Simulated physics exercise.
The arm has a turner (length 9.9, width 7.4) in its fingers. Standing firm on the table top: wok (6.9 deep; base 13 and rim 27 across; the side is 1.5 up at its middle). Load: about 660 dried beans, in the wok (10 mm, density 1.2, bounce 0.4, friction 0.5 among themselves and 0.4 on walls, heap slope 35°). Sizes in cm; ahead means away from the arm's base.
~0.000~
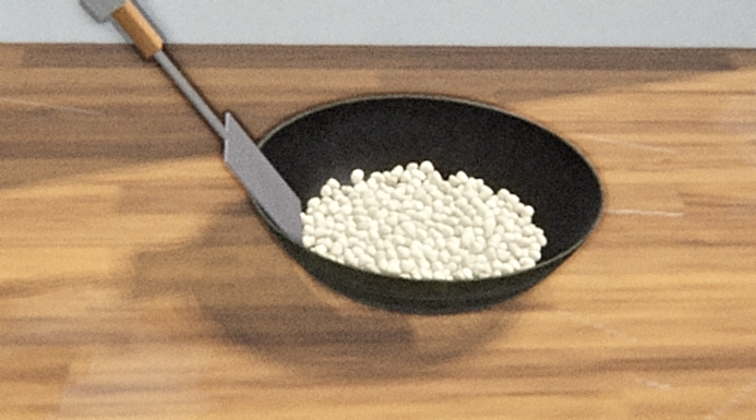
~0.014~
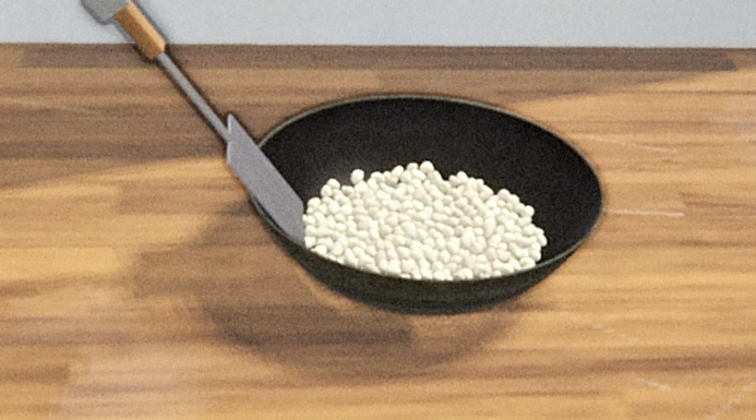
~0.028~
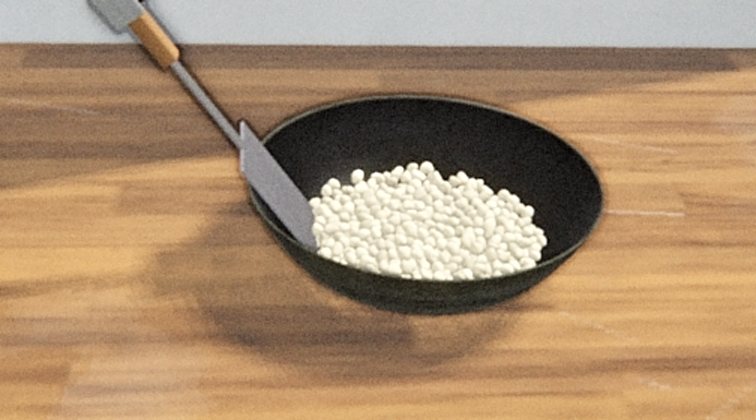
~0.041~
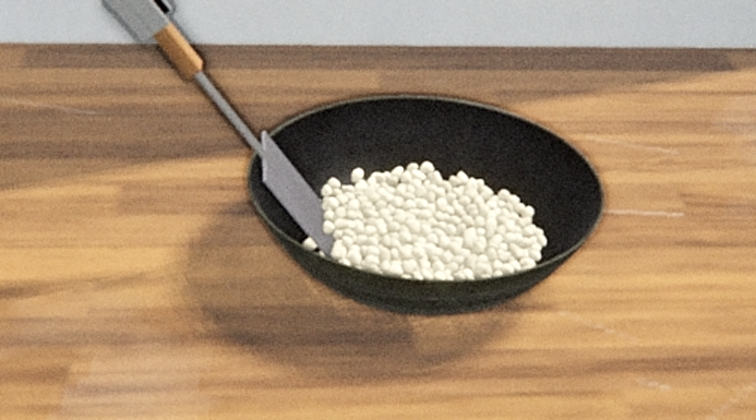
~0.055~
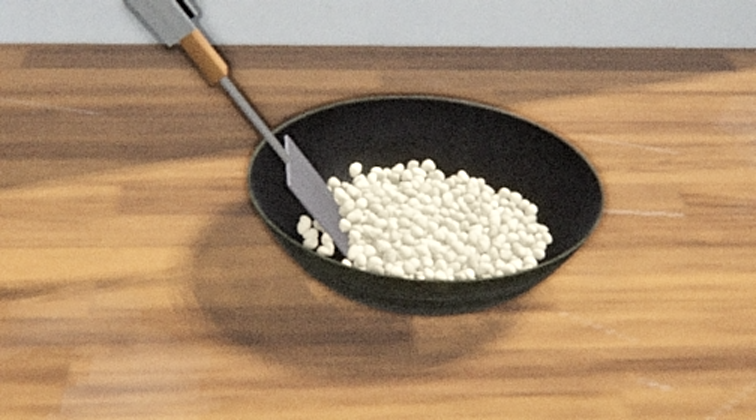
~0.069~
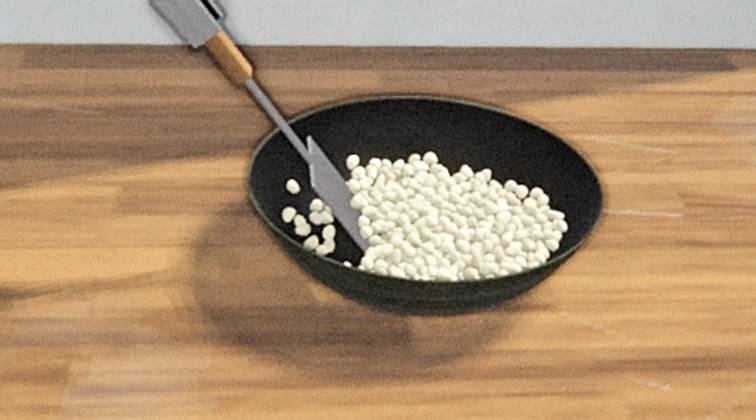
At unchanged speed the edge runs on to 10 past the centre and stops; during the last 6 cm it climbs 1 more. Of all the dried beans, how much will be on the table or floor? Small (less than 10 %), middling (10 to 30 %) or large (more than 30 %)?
A large share, more than 30 %, ends on the table or floor.
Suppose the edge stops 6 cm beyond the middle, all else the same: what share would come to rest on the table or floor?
Then about 5 per cent.
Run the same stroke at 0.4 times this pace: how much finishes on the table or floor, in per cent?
Some 20 per cent.
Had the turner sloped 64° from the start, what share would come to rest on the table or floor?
It would be near 35 per cent.
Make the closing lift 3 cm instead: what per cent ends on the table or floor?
Some 35 per cent.
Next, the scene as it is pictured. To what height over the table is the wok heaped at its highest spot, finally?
Roughly 5.0 cm.
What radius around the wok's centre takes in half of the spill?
Roughly 32 cm.
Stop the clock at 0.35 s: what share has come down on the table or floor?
Roughly 5 per cent.
After 0.10 s, sloping 55°, highest piece 7 above the table; 662 in the wok.
After 0.14 s, sloping 55°, highest piece 9 above the table; 662 in the wok.
After 0.35 s, sloping 55°, highest piece 25 above the table; 407 in the wok, 28 on the table or floor, 227 on the blade or in flight.
After 1.40 s, sloping 55°, highest piece 8 above the table; 407 in the wok, 255 on the table or floor.
At rest, 407 in the wok, 255 on the table or floor. That is 39 % on the table or floor.
